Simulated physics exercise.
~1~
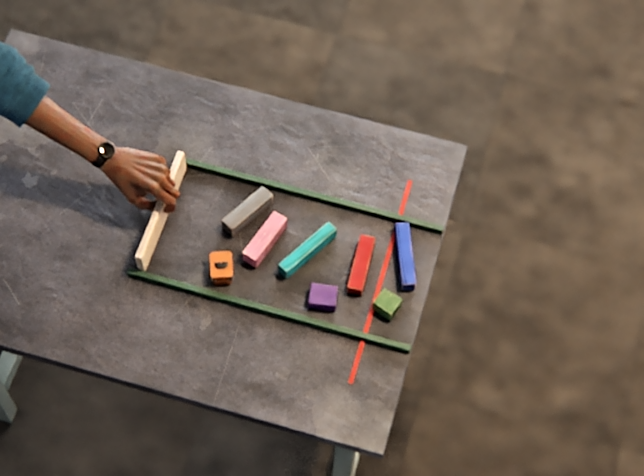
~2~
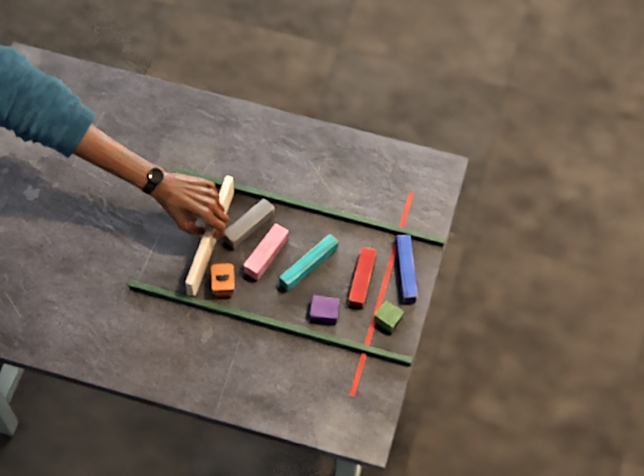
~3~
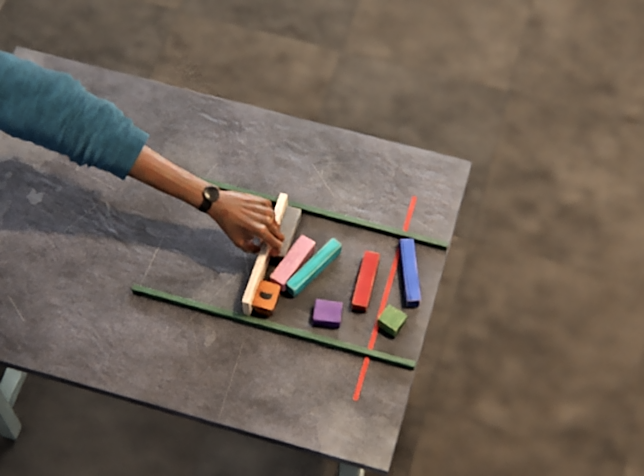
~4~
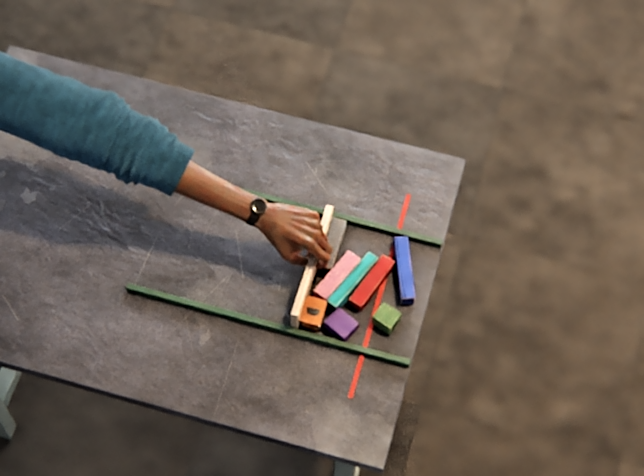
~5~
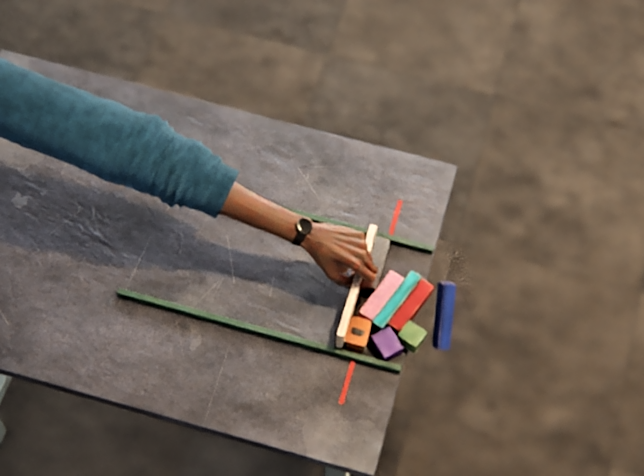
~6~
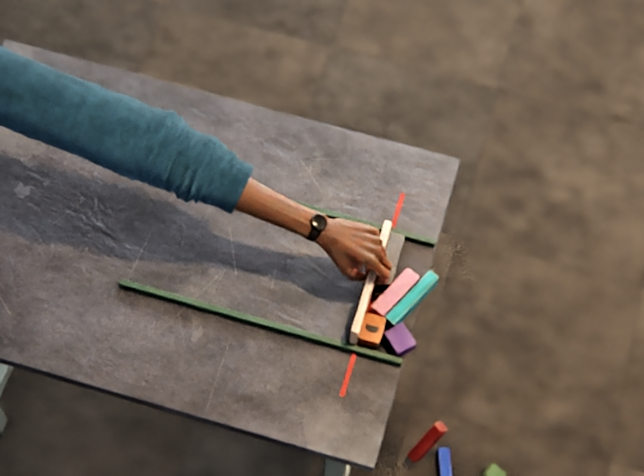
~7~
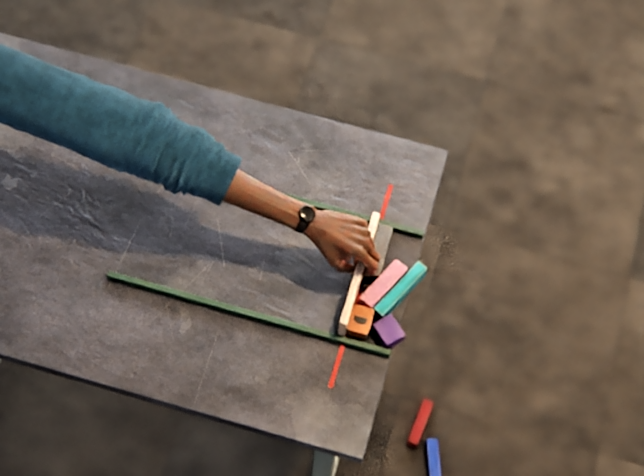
A hand swept a wooden board rightward between two green strips, bunching colourful sticks and blocks toward the red tape line, until the blue stick, red stick and green block dropped to the floor while the rest stayed crowded at the table's edge.
